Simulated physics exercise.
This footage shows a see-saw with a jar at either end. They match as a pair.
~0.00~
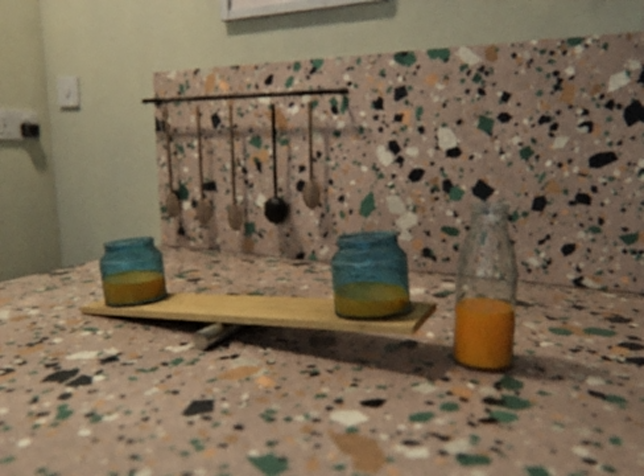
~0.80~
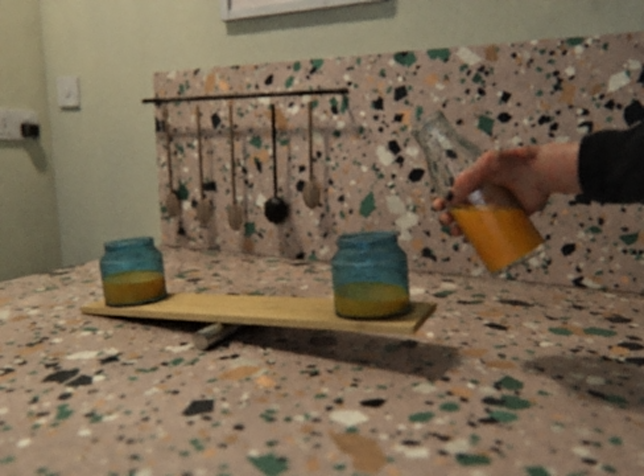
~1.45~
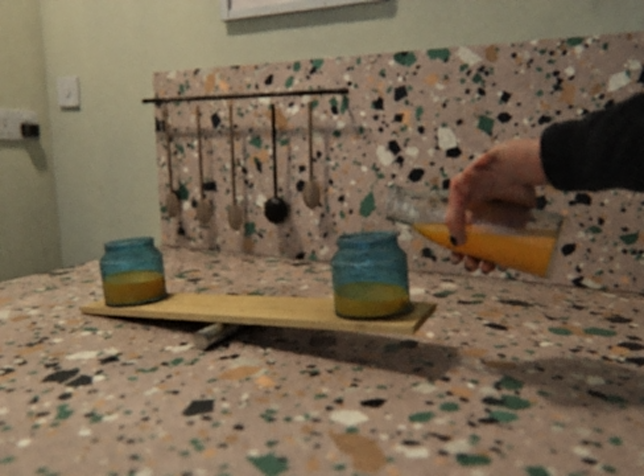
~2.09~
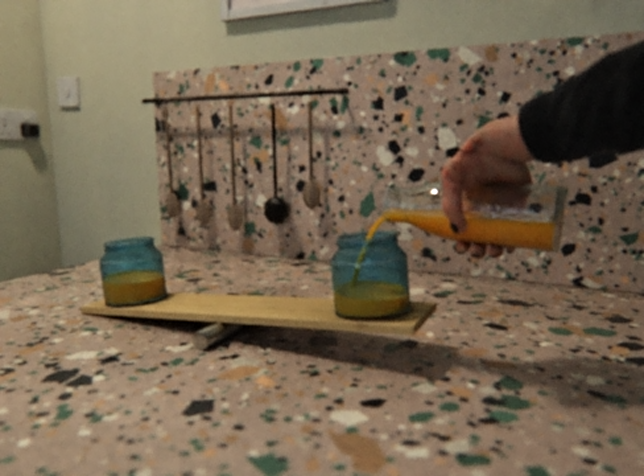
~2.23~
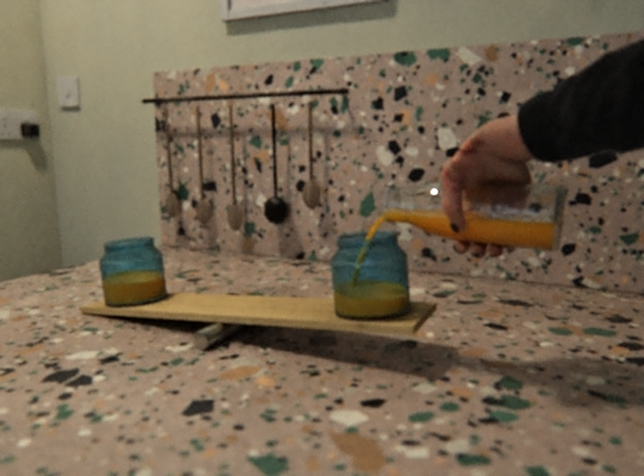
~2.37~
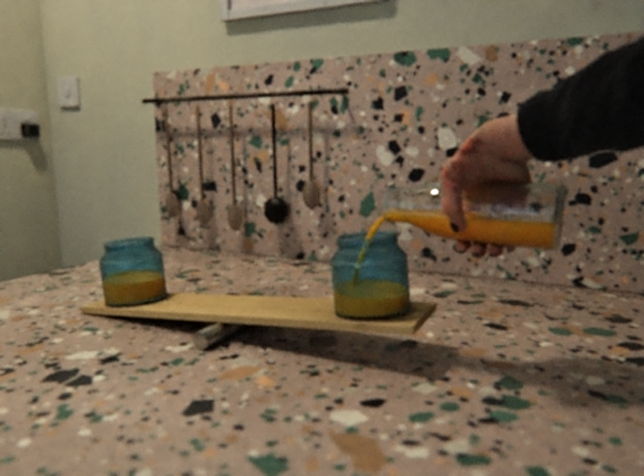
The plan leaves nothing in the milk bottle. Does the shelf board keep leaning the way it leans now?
No, it flips to the other side.
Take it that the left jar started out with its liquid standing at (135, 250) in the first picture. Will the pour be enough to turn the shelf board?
Outcome for this fill: It does not budge.
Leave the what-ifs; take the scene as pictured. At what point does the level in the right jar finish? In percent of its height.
Fill level: About 55 percent.
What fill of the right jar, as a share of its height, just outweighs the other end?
It comes to about 35 in a hundred.
After 4.8 s, the right jar is about a third full; the shelf board has swung over, and that end is down.
After 6.6 s, the right jar is about half full; the shelf board has swung over, and that end is down.
After 8.7 s, the right jar is about half full; the shelf board has swung over, and that end is down.
